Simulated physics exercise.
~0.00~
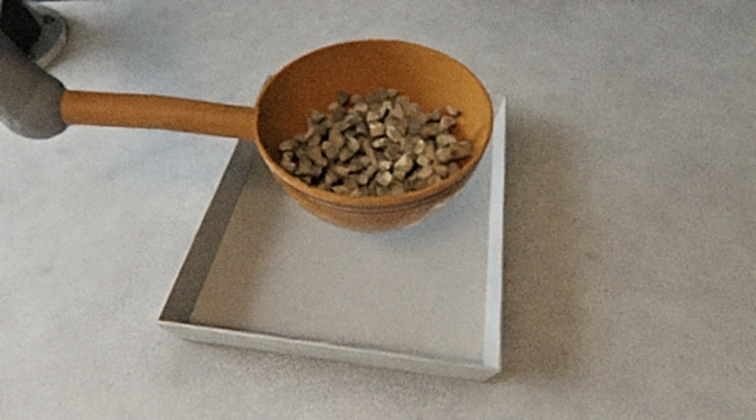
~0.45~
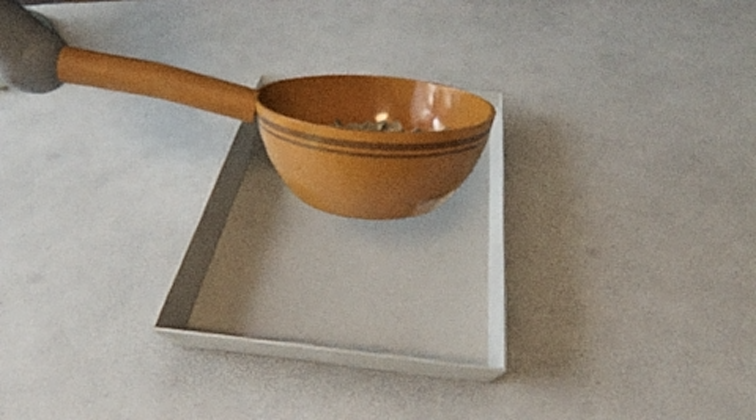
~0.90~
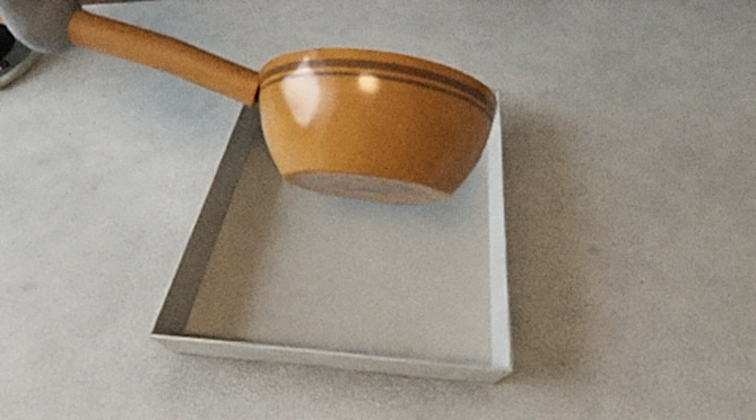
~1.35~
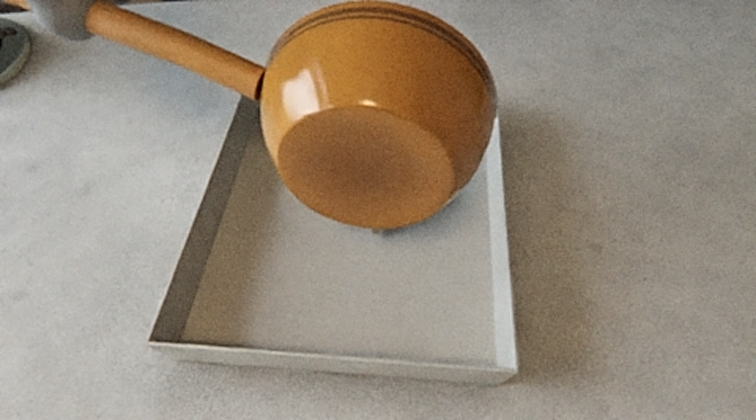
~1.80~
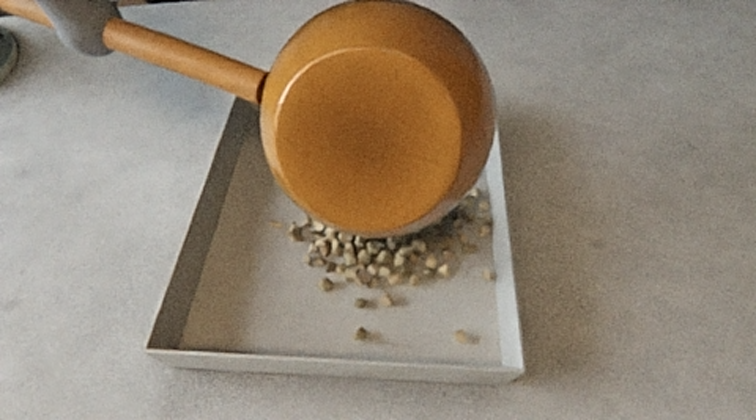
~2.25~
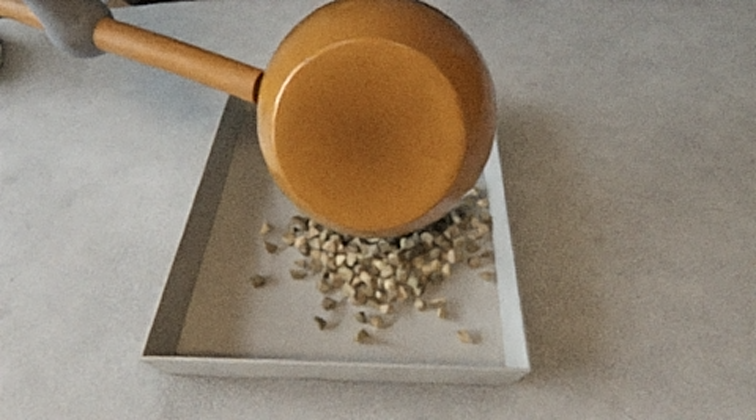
The clip shows an orange ladle-like pan of small brownish pellets held by its handle above a shallow pale tray. It tips forward until its base faces the viewer, and the pellets spill out, ending in a scattered pile in the tray beneath it.
